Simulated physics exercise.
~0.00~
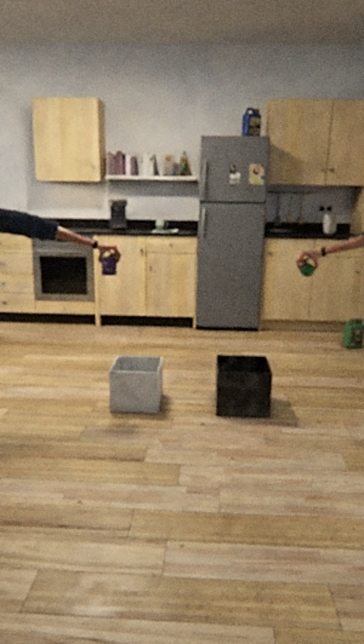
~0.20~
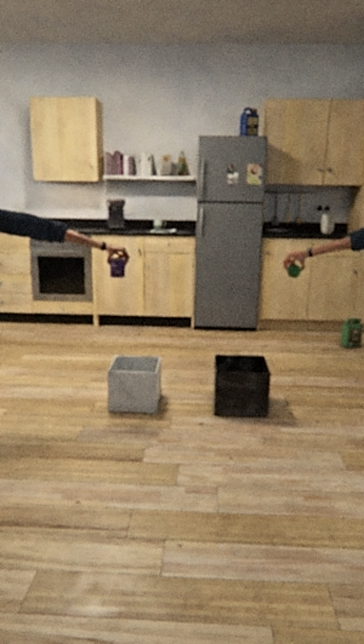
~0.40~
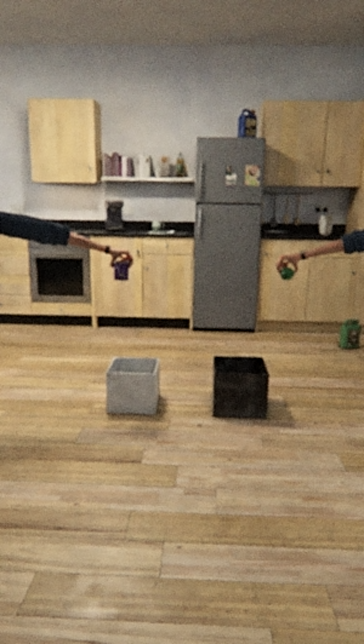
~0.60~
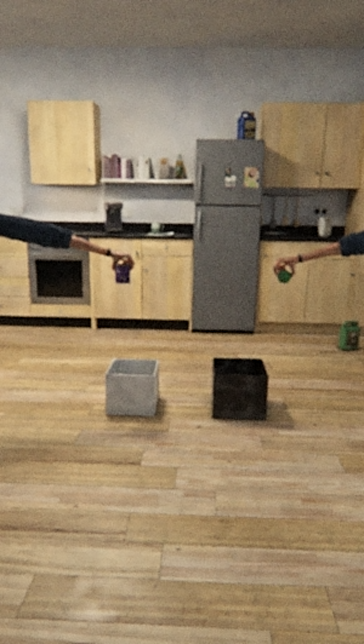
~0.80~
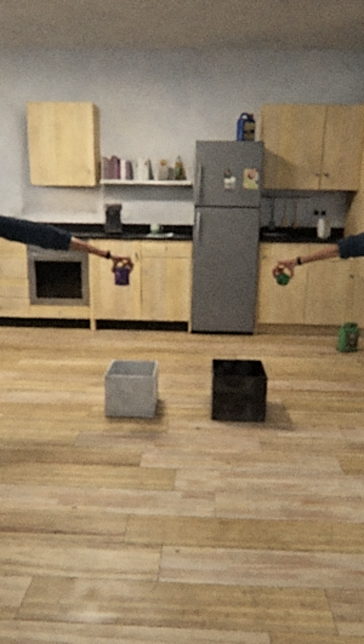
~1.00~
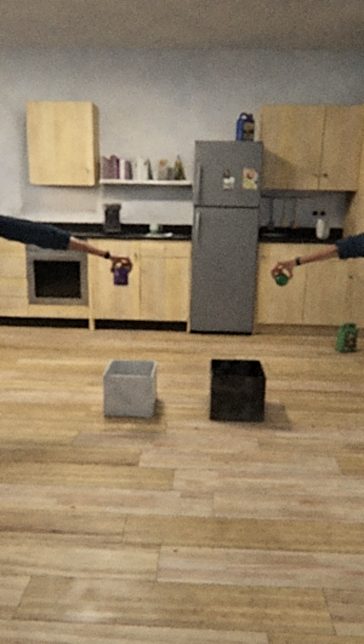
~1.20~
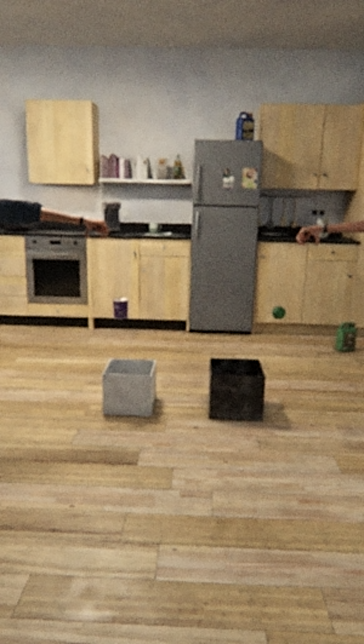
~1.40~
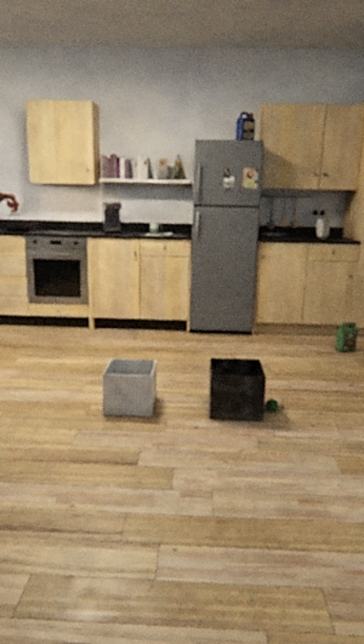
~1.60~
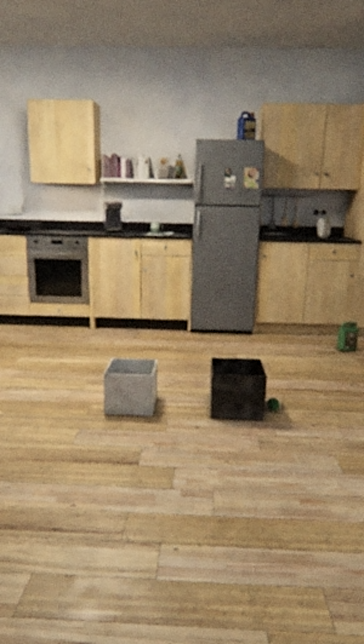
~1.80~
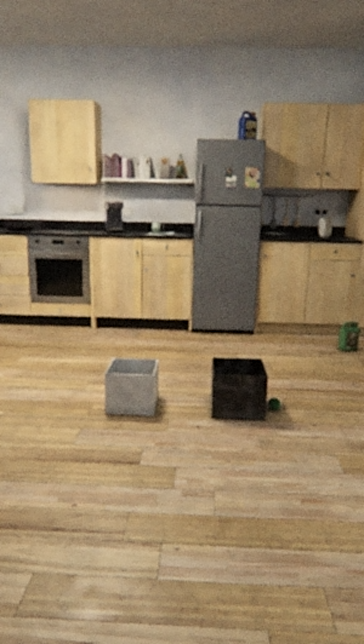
The clip shows two hands in a kitchen, reaching in from either side and releasing a purple tin and a green apple above two baskets; the tin drops into the grey left basket, while the apple lands on the floor beside the black right one.
